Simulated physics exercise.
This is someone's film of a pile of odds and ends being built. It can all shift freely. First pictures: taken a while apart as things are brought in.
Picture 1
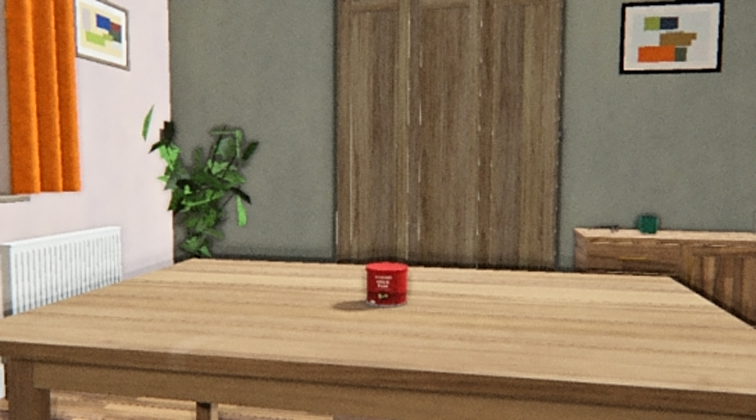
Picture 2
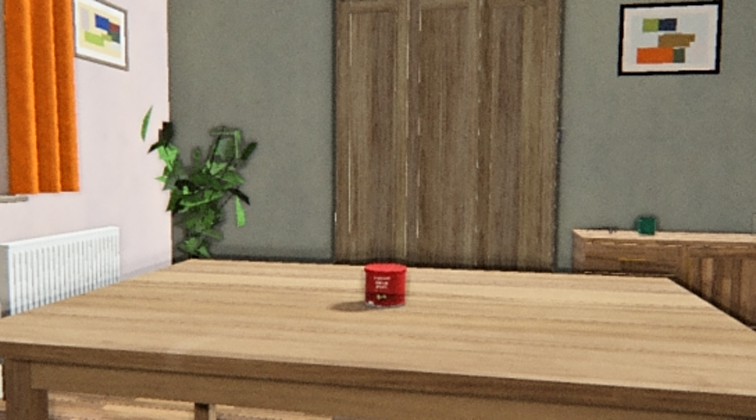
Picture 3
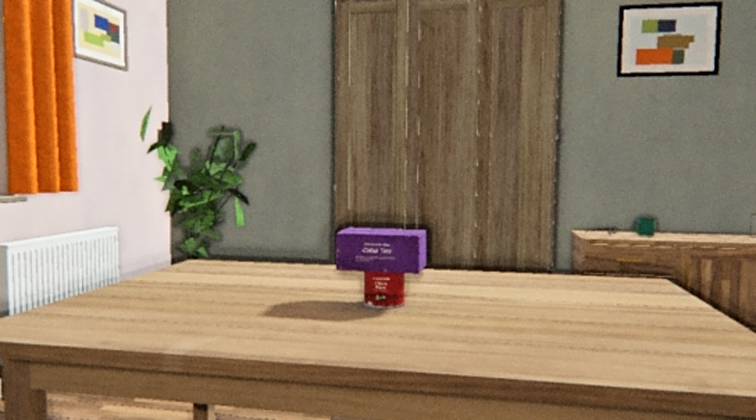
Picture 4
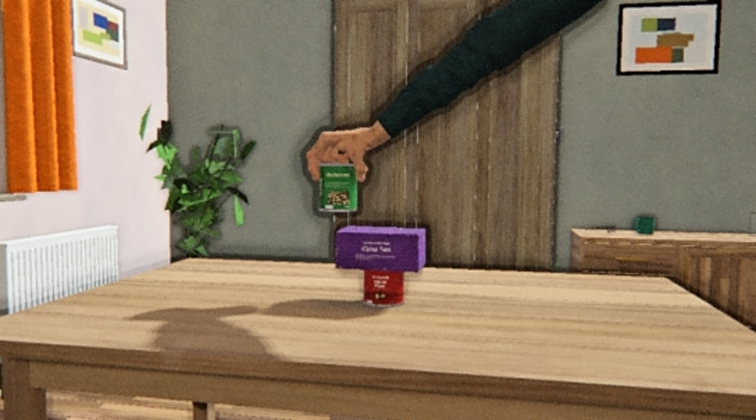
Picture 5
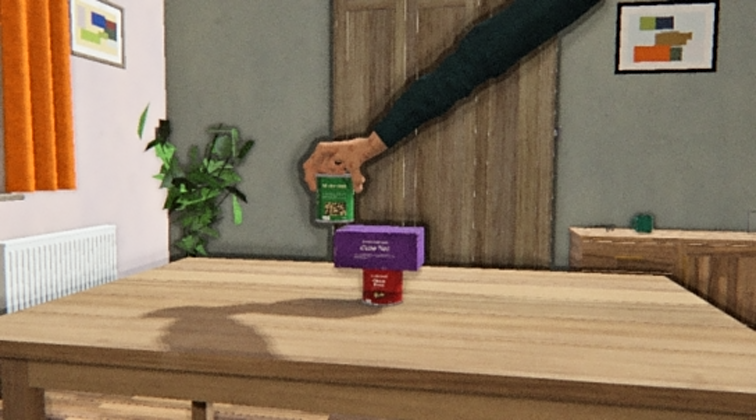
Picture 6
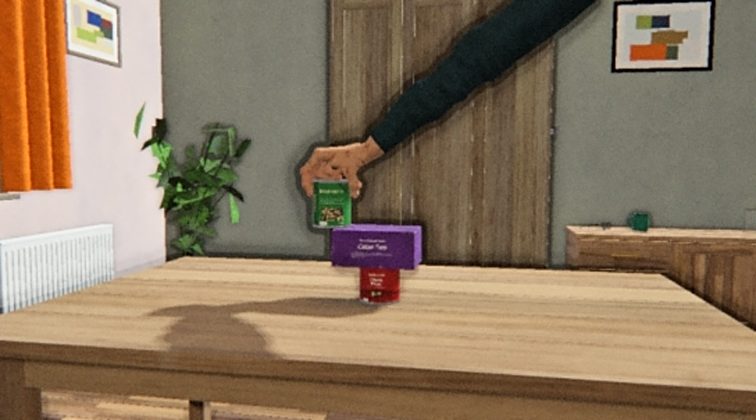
We see a red tin alone on a wooden table, then a purple box resting across its top. A hand reaches in from the upper right holding a green container and lowers it slightly onto the box's left end.
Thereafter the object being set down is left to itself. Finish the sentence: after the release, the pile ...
After the release, the pile tumbles.
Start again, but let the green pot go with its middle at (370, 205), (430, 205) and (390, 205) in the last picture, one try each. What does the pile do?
First the pile remains standing, second it topples, third it remains standing.
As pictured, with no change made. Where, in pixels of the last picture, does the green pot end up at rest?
At about (219, 277).
Then, 0.30 s after the last picture, green pot now fallen; purple box tipped 25° from how it was.
Then, 0.40 s after the last picture, purple box tipped 57° from how it was.
Then, 0.50 s after the last picture, purple box on its side.
Then, 0.70 s after the last picture, as before.
At rest, fallen, purple box and green pot; red tub in place. Seen from the same camera at the end, green pot near (219, 277). The pile comes apart.
